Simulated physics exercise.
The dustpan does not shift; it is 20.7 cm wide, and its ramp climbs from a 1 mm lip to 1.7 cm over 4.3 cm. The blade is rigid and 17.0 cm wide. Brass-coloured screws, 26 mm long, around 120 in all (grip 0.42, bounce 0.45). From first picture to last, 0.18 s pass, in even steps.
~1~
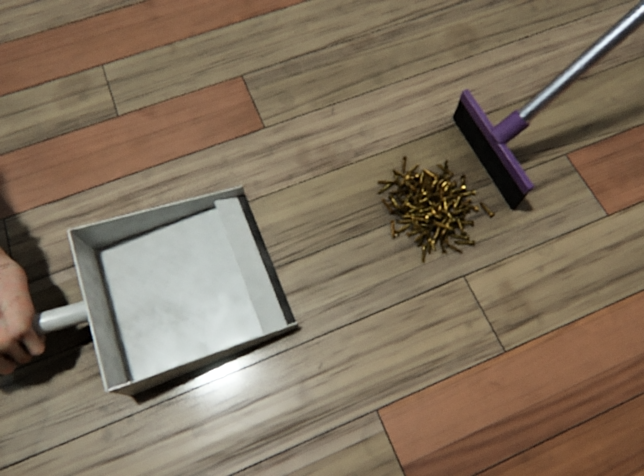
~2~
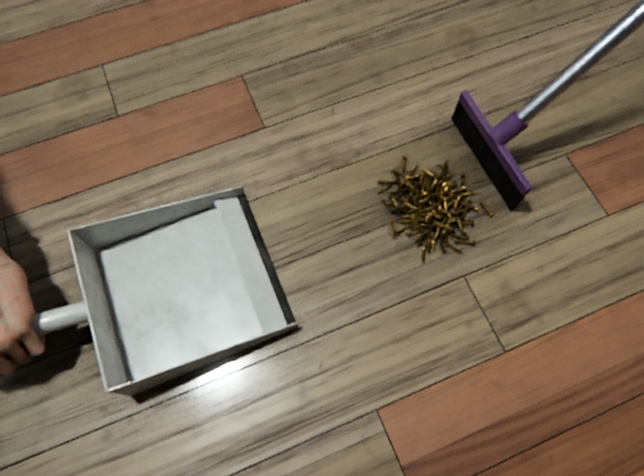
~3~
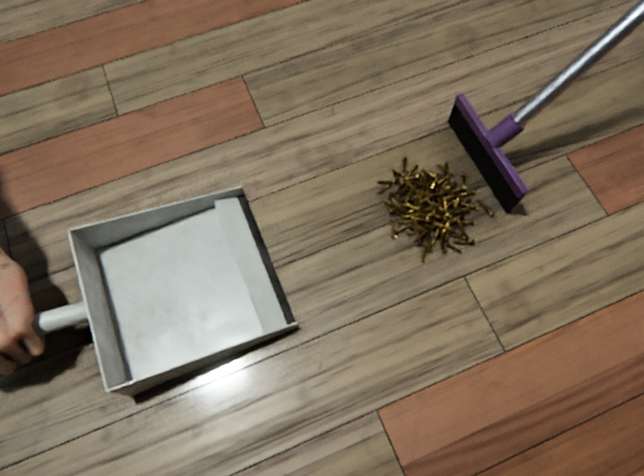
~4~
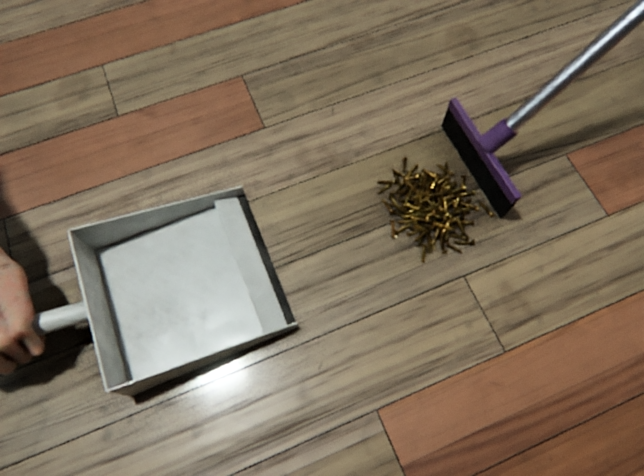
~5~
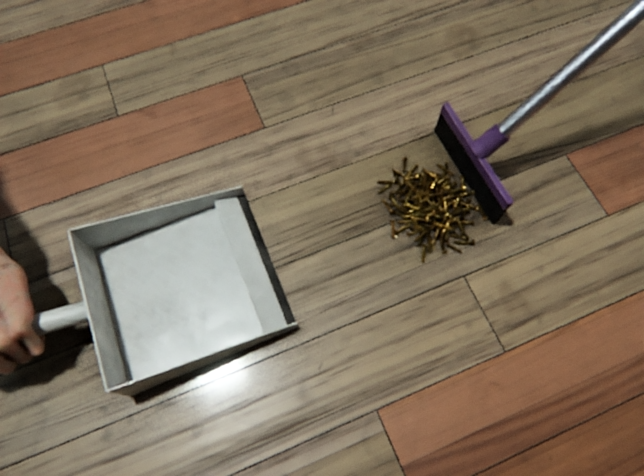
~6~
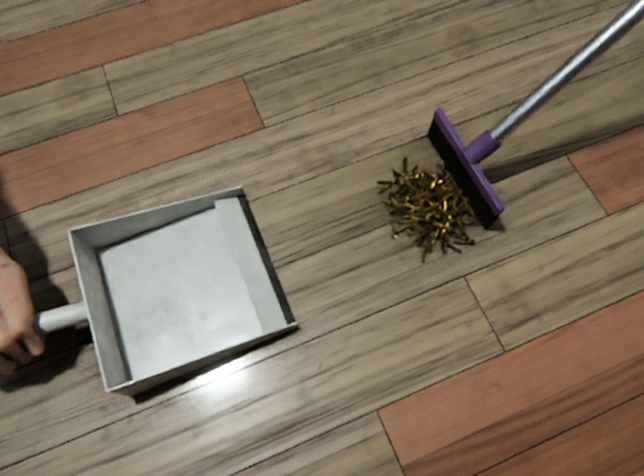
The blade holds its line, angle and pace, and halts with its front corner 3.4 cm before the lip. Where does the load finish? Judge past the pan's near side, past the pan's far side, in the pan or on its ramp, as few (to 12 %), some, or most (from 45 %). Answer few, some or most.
Near side: Some, far side: Few, pan: Some.
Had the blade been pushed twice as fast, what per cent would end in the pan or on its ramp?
In that case some 30 per cent.
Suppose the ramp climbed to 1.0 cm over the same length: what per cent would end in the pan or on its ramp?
In that case some 20 per cent.
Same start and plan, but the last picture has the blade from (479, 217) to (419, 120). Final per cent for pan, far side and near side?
Pan 25, far 0, near 15.
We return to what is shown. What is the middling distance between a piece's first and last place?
Roughly 24 cm.
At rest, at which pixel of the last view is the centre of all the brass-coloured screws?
At about (294, 293).
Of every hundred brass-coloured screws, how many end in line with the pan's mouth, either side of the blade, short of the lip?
Some 60 per cent.
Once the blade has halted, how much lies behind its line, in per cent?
About 10 per cent.
Then, 0.32 s after the last picture, middle of the blade 17 cm from the lip; 0 % over the lip, far side 0 %, near side 5 %.
Then, 0.54 s after the last picture, middle of the blade 8 cm from the lip; 0 % over the lip, far side 0 %, near side 15 %.
Then, 0.87 s after the last picture, middle of the blade 4 cm from the lip; 20 % over the lip, far side 0 %, near side 20 %.
In the end, near side 20 %, far side 0 %, pan 20 %, in front of the lip or behind the blade 60 %.
